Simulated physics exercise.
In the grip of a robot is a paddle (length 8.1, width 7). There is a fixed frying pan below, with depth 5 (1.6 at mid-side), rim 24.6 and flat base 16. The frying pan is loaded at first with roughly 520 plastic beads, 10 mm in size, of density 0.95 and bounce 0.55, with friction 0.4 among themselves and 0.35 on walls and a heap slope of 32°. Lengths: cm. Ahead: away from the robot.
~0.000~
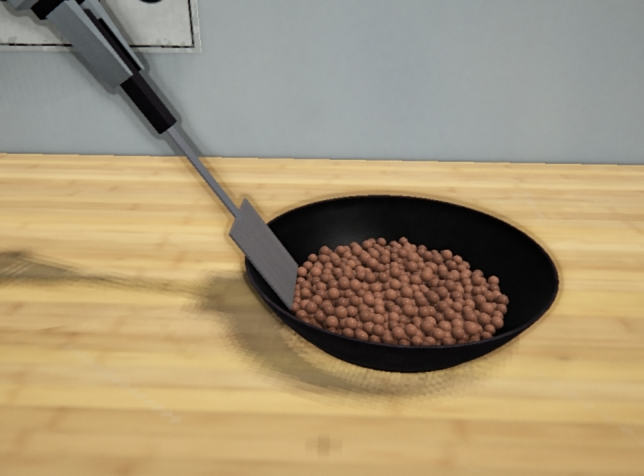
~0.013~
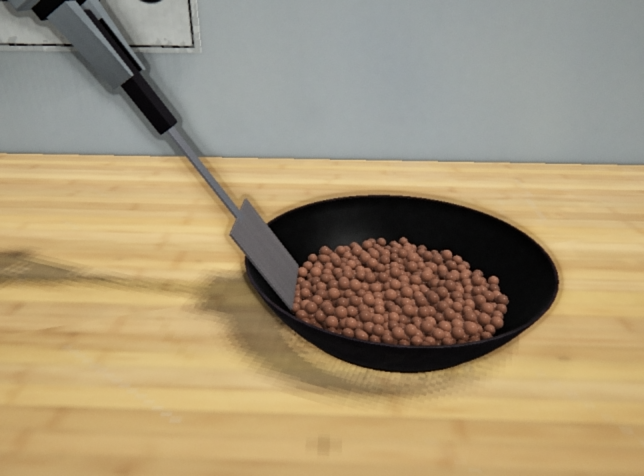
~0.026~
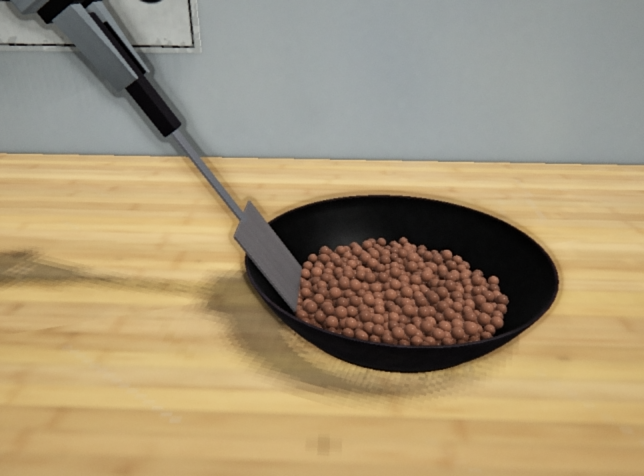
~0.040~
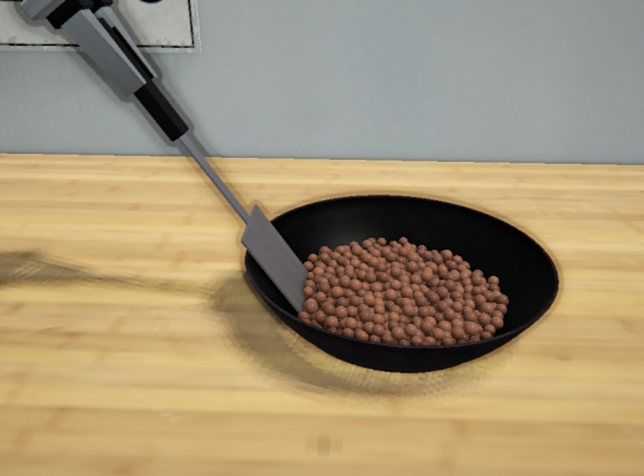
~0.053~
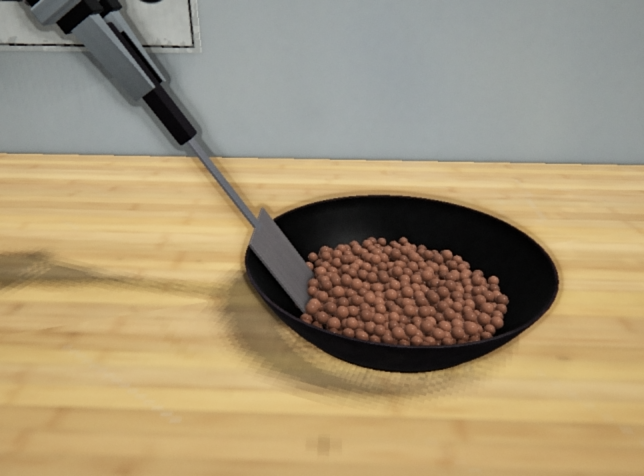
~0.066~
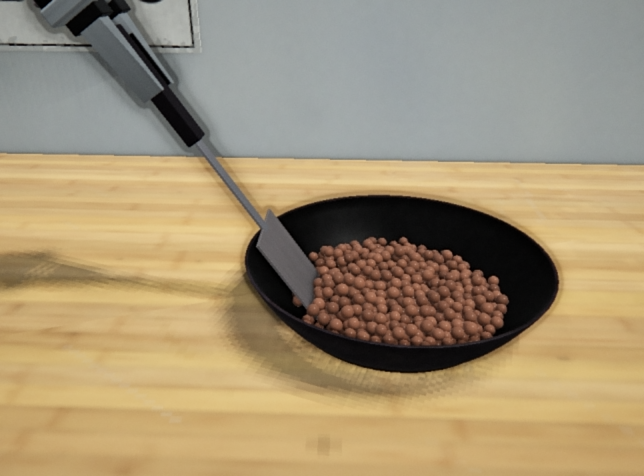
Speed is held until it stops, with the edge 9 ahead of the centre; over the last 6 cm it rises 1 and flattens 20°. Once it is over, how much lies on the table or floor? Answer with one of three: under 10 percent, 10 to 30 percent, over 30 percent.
Under 10 percent.
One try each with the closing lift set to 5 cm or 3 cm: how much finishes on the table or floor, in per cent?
Result, in order: Approx. 5 % and 10 %.
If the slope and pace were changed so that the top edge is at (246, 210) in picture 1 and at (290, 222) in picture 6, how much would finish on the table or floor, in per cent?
It works out to about 20 %, more or less.
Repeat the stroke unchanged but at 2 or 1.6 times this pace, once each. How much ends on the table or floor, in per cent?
First try around 20 %, second try around 15 %.
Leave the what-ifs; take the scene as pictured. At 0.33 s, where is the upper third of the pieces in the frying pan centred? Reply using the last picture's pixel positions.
The middle lies somewhere about (480, 275).
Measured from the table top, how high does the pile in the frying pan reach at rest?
6.0 cm.
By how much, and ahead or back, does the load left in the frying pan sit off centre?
3.5 cm ahead.
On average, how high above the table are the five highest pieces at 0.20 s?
About 3 cm.
After 0.20 s, sloping 56°, highest piece 4 above the table; 521 in the frying pan.
After 0.33 s, sloping 49°, highest piece 5 above the table; 521 in the frying pan.
After 0.59 s, sloping 36°, highest piece 6 above the table; 503 in the frying pan, 17 on the table or floor, 1 on the blade or in flight.
After 1.64 s, sloping 36°, highest piece 6 above the table; 503 in the frying pan, 18 on the table or floor.
In the end, 503 in the frying pan, 18 on the table or floor. That is 3 % on the table or floor.
